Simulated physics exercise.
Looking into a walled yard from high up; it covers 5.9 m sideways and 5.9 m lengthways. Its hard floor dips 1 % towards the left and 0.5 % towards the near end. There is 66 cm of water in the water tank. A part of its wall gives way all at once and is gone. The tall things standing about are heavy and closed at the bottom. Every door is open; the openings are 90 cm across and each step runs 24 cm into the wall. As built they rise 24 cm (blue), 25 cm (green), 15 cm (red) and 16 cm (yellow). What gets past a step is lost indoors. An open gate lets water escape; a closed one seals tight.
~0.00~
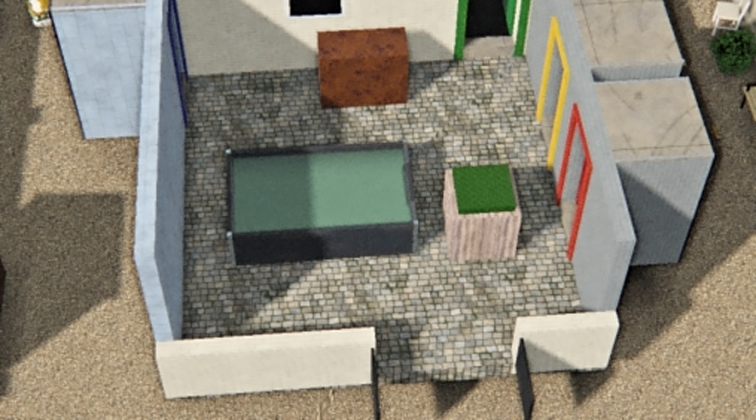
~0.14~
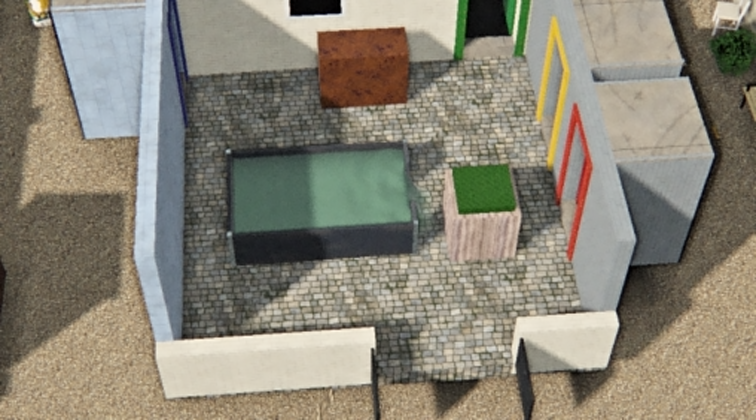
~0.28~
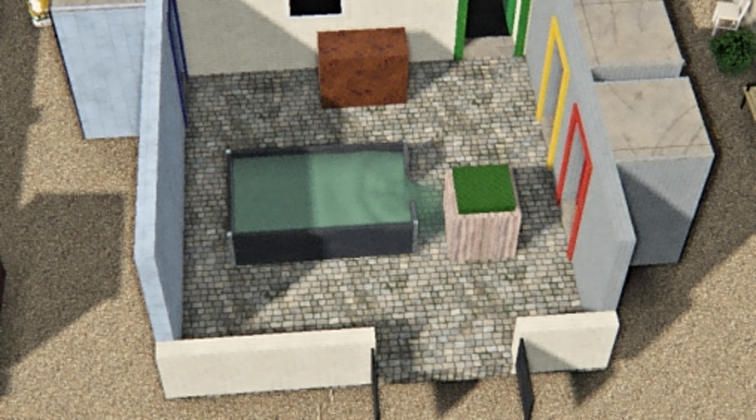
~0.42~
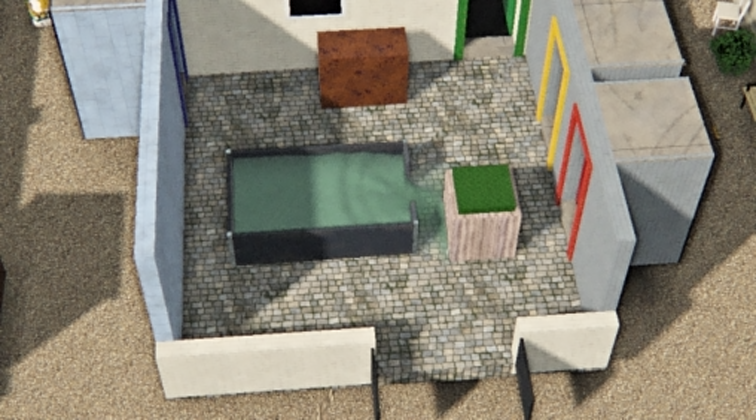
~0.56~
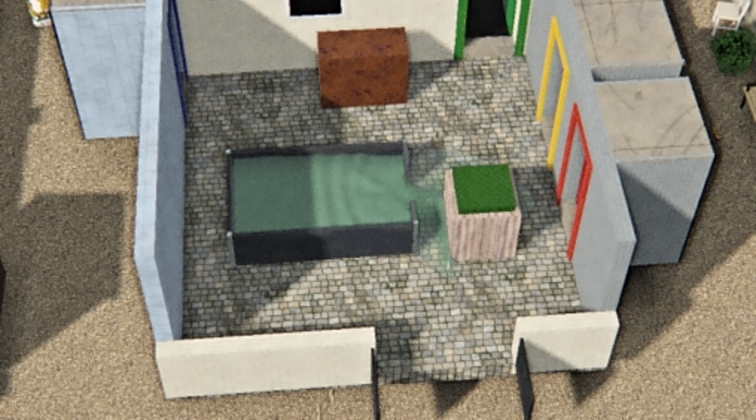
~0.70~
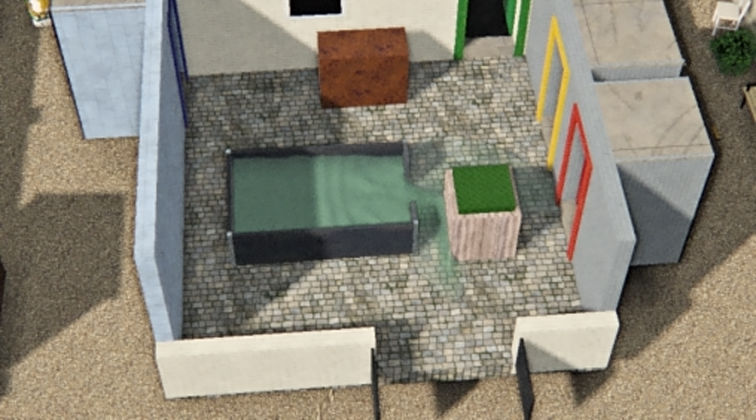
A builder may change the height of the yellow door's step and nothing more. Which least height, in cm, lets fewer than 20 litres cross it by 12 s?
Some 19 cm above the ground.
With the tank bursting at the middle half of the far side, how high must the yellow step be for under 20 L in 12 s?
About 10.0 cm.
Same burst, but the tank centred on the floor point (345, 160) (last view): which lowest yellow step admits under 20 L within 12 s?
Then roughly 27 cm.
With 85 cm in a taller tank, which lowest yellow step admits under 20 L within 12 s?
Then roughly 25 cm.
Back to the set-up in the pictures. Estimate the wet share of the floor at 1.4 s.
About 25 per cent.
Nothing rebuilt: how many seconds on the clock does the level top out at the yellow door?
Around 1.6 s.
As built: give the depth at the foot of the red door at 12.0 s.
About 4.5 cm.
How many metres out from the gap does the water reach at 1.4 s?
About 3.0 m.
After 1.4 s water covers 25 % of the floor, deepest (49 cm) near (438, 215); 23 cm at the yellow door, 2 litres in over its 16 cm step.
After 3.0 s water covers 45 % of the floor, deepest (34 cm) near (438, 215); 21 cm at the yellow door, 32 litres in over its 16 cm step.
After 12.0 s water covers 95 % of the floor, deepest (12 cm) near (183, 373); 6 cm at the yellow door, 40 litres in over its 16 cm step.
At the yellow door as built, the water arrived by 1.0 s and peaked near 23 cm at 1.6 s.
With a step of 17 cm, 31 litres would have come in within the 12 s; with 23 cm, 2 litres. So under 20 litres takes about 19 cm.
